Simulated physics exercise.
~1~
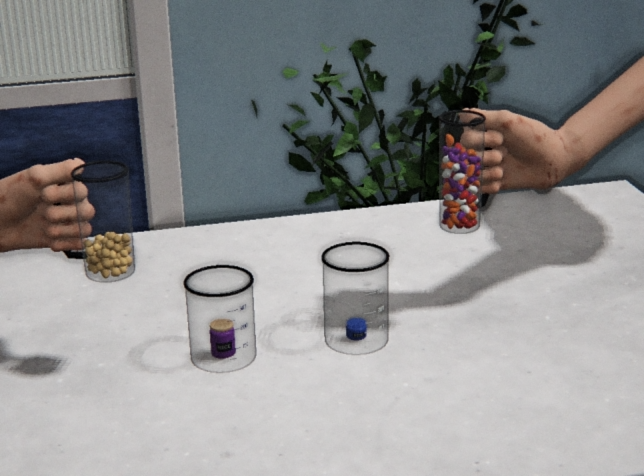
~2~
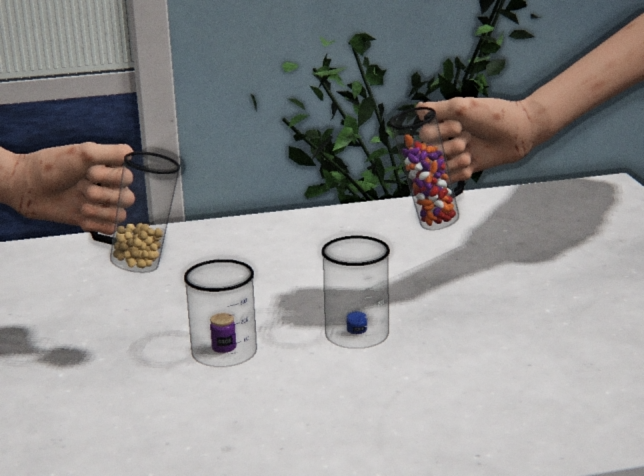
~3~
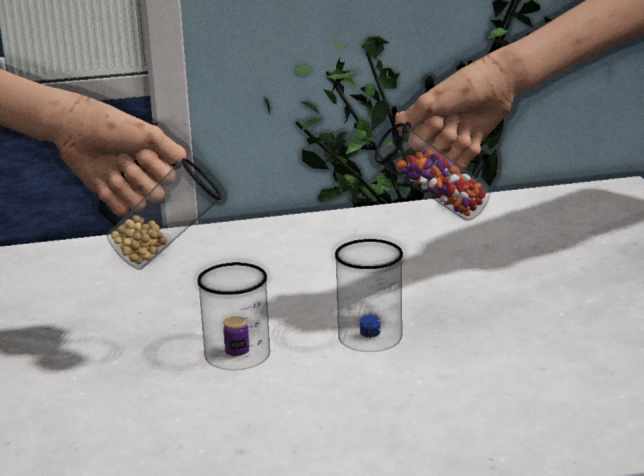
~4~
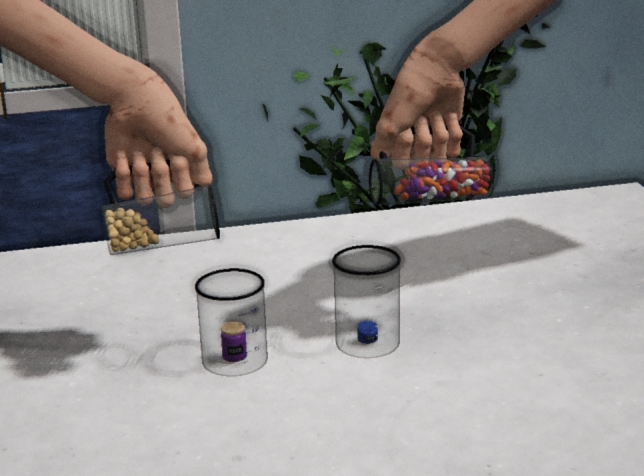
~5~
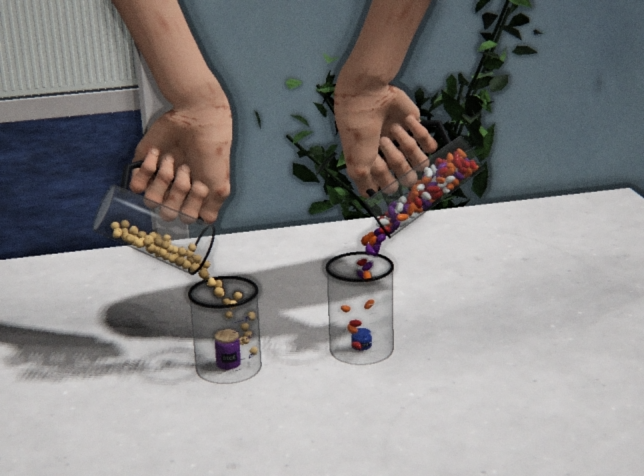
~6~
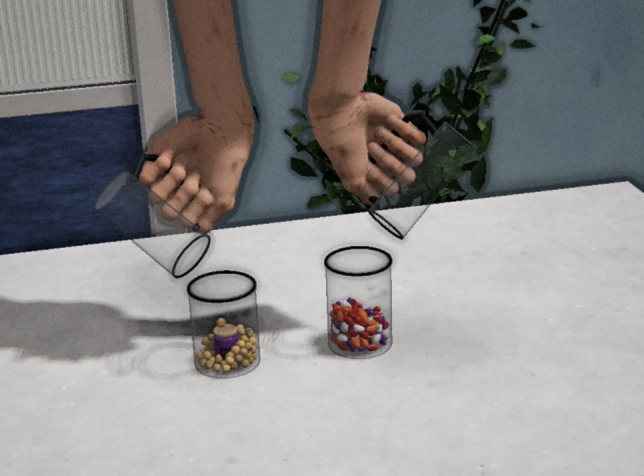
The clip opens on two clear beakers on a pale table, a purple object with a tan top standing in the left one and a smaller blue object in the right. Behind them, one hand holds a cup of tan beads and another holds a cup of red, orange, purple and white pieces. The hands bring the cups inward and tilt them onto their sides, with nothing spilling yet. They then tip them further, and both cupfuls stream into the beakers. Finally the cups hang emptied, the left object's top still showing above the beads while the blue one is buried.
